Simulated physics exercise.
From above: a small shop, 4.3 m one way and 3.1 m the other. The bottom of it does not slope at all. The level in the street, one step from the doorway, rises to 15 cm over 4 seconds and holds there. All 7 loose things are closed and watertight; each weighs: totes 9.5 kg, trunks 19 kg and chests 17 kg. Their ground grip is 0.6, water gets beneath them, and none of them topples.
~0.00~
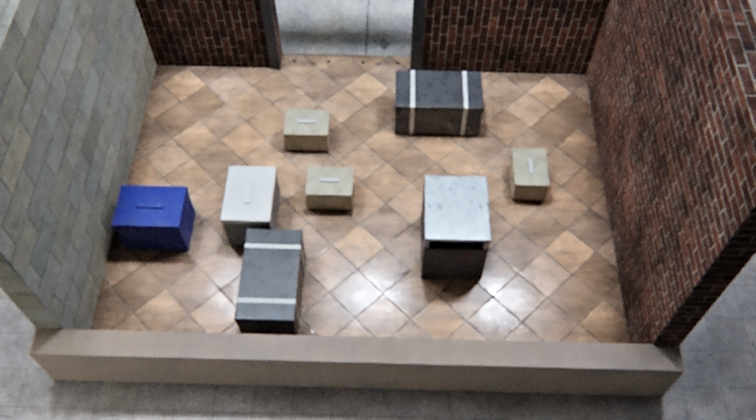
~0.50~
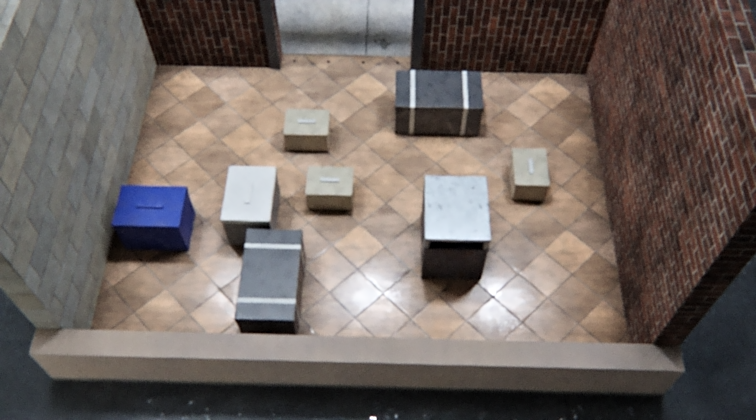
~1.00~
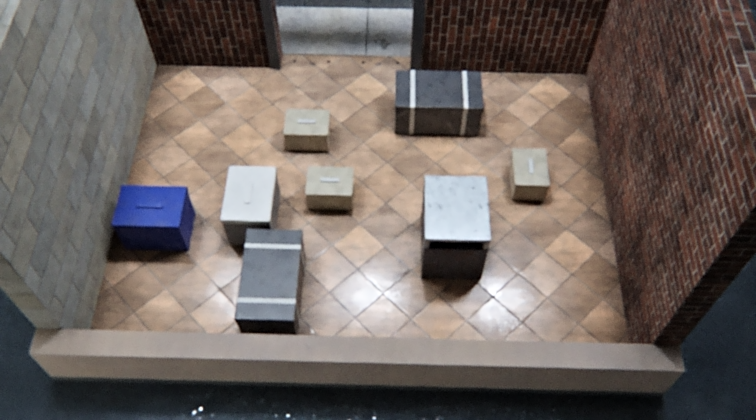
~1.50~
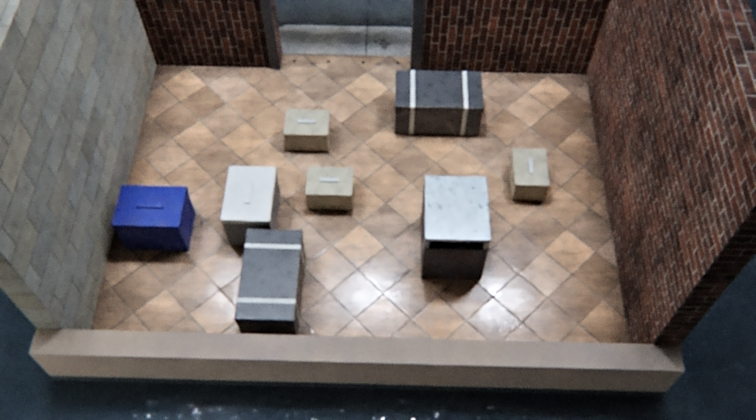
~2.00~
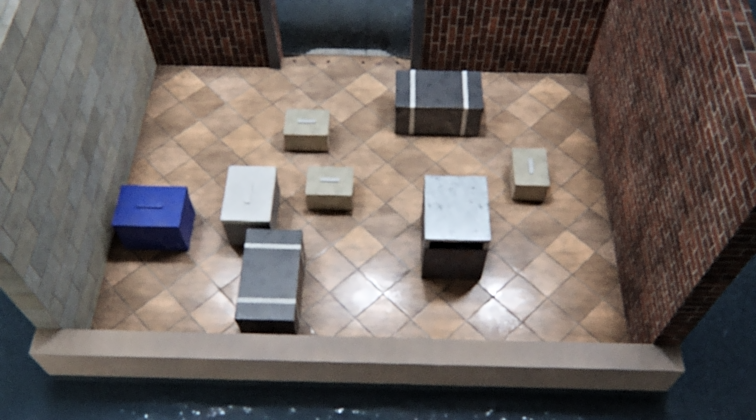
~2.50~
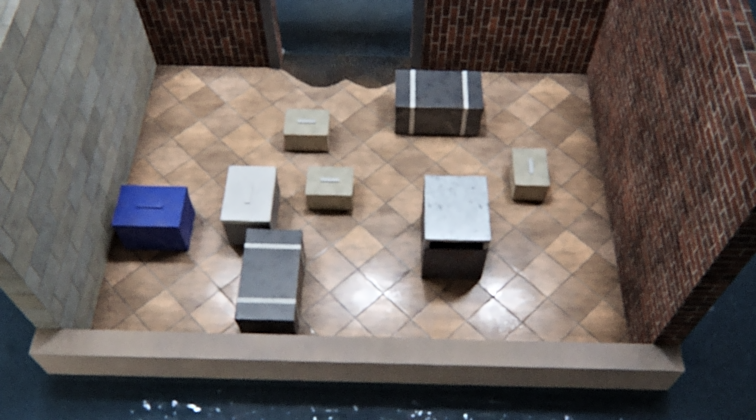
In a small shop, dark water rises outside and edges through the doorway while chests stay still.
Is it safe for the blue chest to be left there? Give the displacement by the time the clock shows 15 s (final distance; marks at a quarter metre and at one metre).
Watching it, I'd expect a big movement overall.
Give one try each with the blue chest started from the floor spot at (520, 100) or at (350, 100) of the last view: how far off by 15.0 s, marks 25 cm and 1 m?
In that order: It is nudged along; it travels far.
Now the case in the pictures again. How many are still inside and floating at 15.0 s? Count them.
My tally comes to 7.
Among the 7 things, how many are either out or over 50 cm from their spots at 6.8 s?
By then the count is 1.
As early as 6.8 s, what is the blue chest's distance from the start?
Displacement by then near 0 cm.
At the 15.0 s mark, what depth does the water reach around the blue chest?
About 10 cm.
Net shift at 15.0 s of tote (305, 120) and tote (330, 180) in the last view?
The first is 120 cm from its start, the second 200 cm.
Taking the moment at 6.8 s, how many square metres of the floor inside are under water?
That flooded area is roughly 10.0 m2.
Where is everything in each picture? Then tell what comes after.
The blue chest at (150, 206), on the bottom; 0.0 m2 under water; 0 of 7 have shifted, in the first picture.
The blue chest at (150, 206) rests on the ground; 0.0 m2 under water; 0 of 7 have shifted, in the second picture.
The blue chest at (150, 206) rests on the ground; 0.0 m2 under water; 0 of 7 have shifted, in the third picture.
The blue chest at (150, 206) rests on the ground; water covers 0.0 m2; 0 of 7 have shifted, in the fourth picture.
The blue chest at (150, 206) rests on the ground; 0.0 m2 under water; 0 of 7 have shifted, in the fifth picture.
The blue chest at (150, 206), on the bottom; 0.2 m2 under water; 0 of 7 have shifted, in the sixth picture.
After 3.5 s the blue chest is near (150, 206), 0.0 m from its start, aground; 0 afloat.
After 6.8 s the blue chest is near (150, 206), 0.0 m from its start, aground; 0 afloat.
After 11.0 s the blue chest is near (138, 206), 0.1 m from its start, afloat; 3 afloat.
After 15.0 s the blue chest is near (185, 83), 1.3 m from its start, afloat; 7 afloat.
